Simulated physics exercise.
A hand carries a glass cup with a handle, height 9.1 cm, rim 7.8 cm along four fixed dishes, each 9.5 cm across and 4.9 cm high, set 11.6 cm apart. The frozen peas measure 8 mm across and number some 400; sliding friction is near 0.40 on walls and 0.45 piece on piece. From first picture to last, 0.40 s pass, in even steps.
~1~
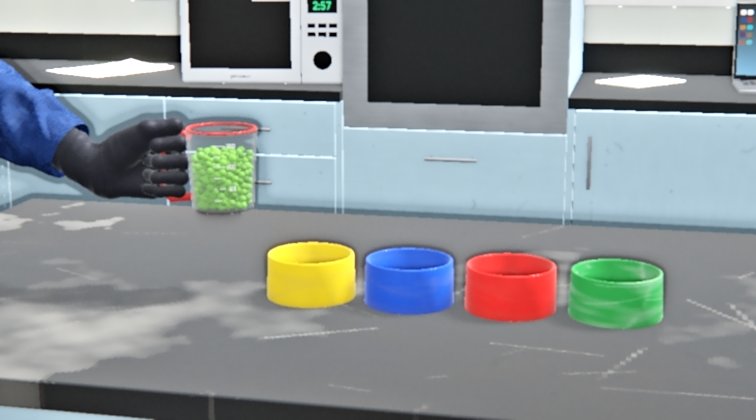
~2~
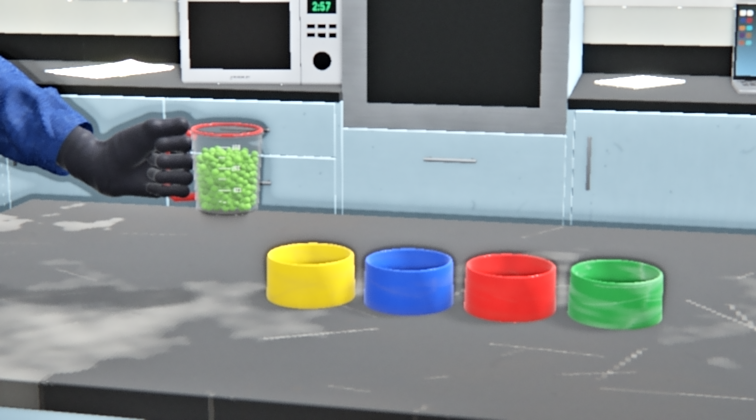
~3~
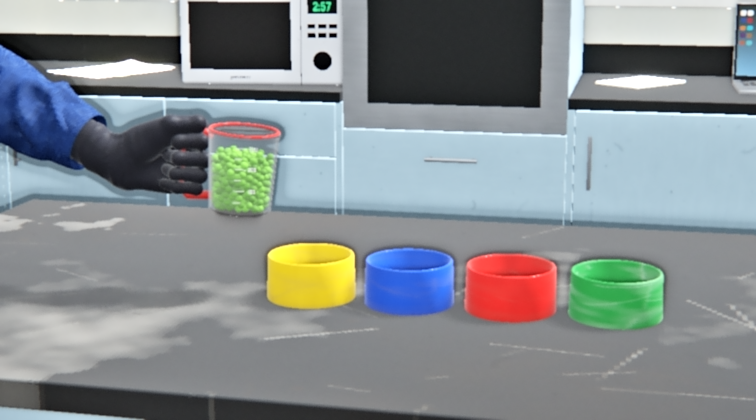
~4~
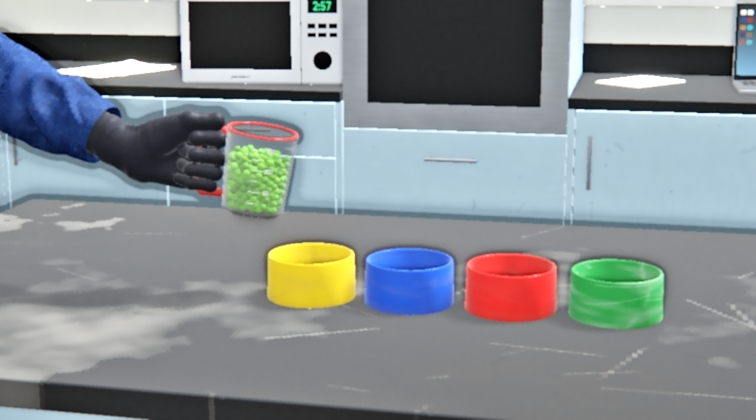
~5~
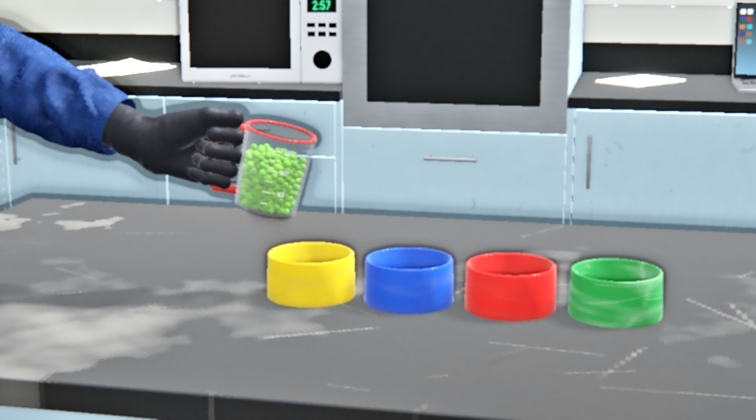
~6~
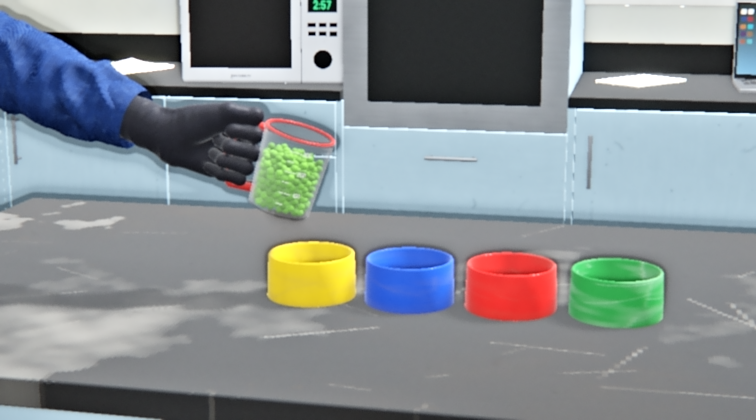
A gloved hand moves a clear cup of green peas right, gradually tilting it rightward.
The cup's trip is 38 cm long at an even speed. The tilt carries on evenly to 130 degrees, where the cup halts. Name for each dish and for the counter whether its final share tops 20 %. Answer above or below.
Red dish: Below; blue dish: Below; green dish: Above; yellow dish: Below; on the counter: Below.
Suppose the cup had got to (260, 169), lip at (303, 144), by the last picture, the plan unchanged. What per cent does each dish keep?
Red 90, blue 0, green 0, yellow 0.
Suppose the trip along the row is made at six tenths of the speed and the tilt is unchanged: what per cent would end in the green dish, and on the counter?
In that case green 20; counter 40.
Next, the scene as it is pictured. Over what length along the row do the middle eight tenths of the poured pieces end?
Roughly 6 cm.
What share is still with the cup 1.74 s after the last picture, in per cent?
Roughly 70 per cent.
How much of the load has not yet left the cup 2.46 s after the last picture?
About 0 per cent.
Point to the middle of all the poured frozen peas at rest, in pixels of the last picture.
Near (613, 291).
Then, 1.04 s after the last picture, tilt 69 degrees; cup holds 100 %.
Then, 1.74 s after the last picture, tilt 104 degrees; cup holds 70 %, green 25 %.
Then, 2.46 s after the last picture, tilt 130 degrees; cup holds 0 %, green 100 %.
In the end, red 0 %, blue 0 %, green 100 %, yellow 0 %, counter 0 %.
